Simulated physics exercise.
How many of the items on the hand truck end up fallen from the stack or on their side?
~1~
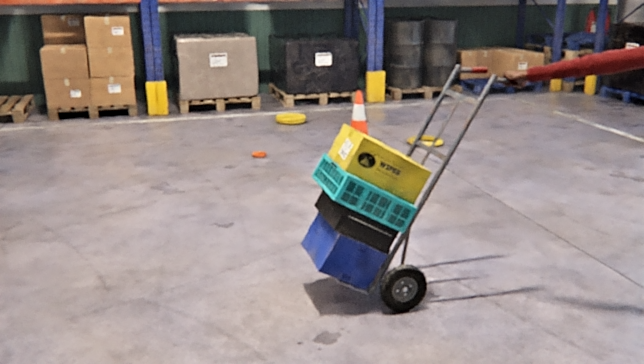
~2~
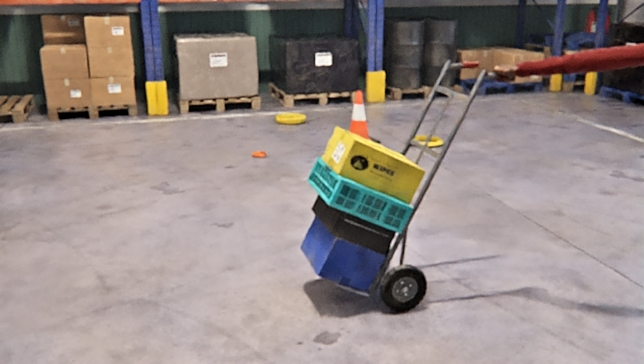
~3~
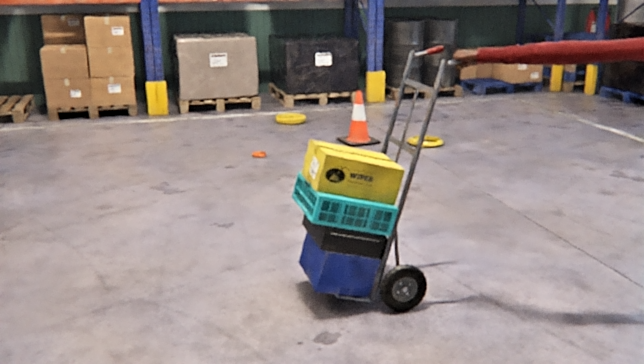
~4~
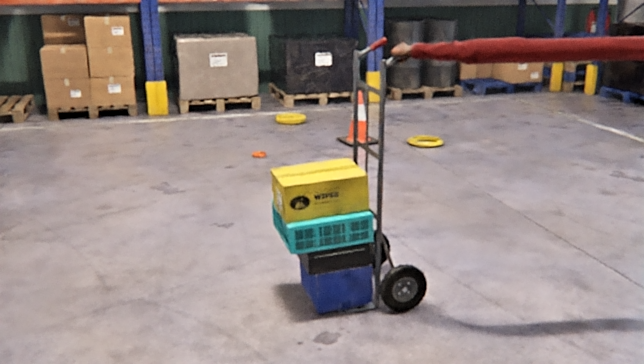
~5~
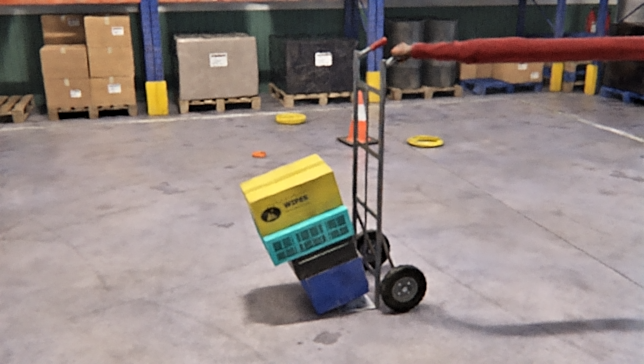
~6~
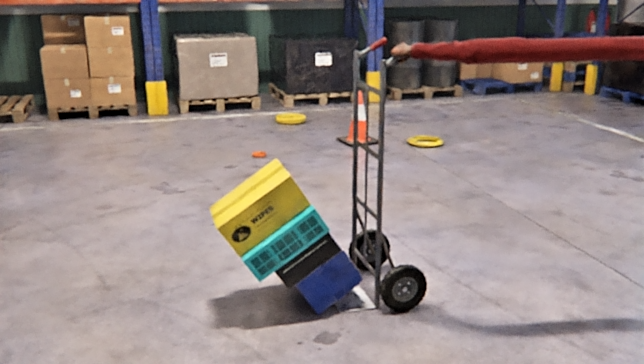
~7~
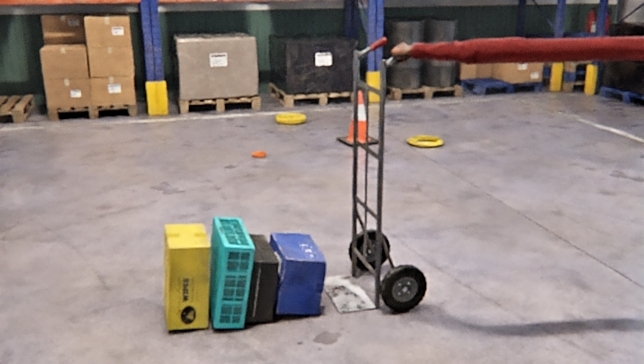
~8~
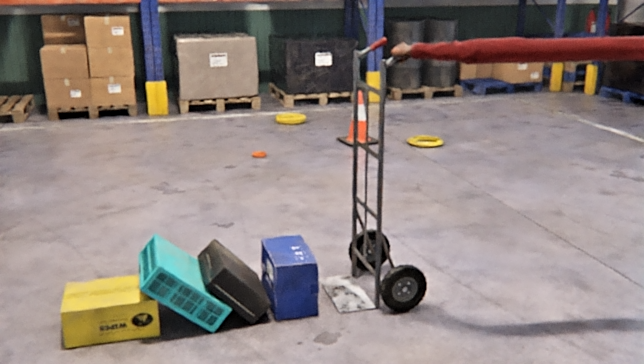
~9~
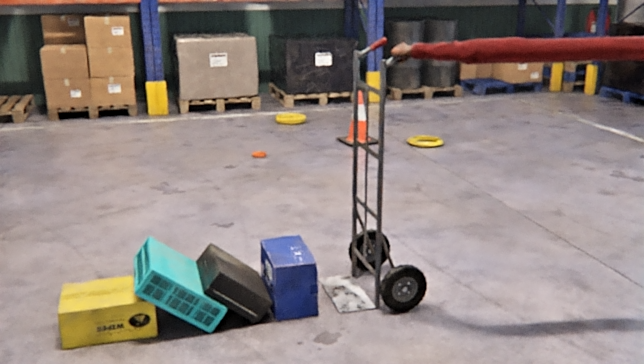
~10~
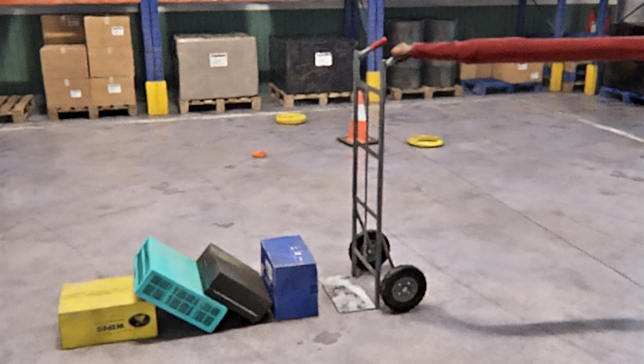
At least three do, and in fact the whole stack goes over. The yellow parcel, turquoise crate and black toolbox fall away to the left, and the blue box ends on its side next to the upright truck.
A hand truck is stood upright by an arm, and its four stacked boxes topple left.
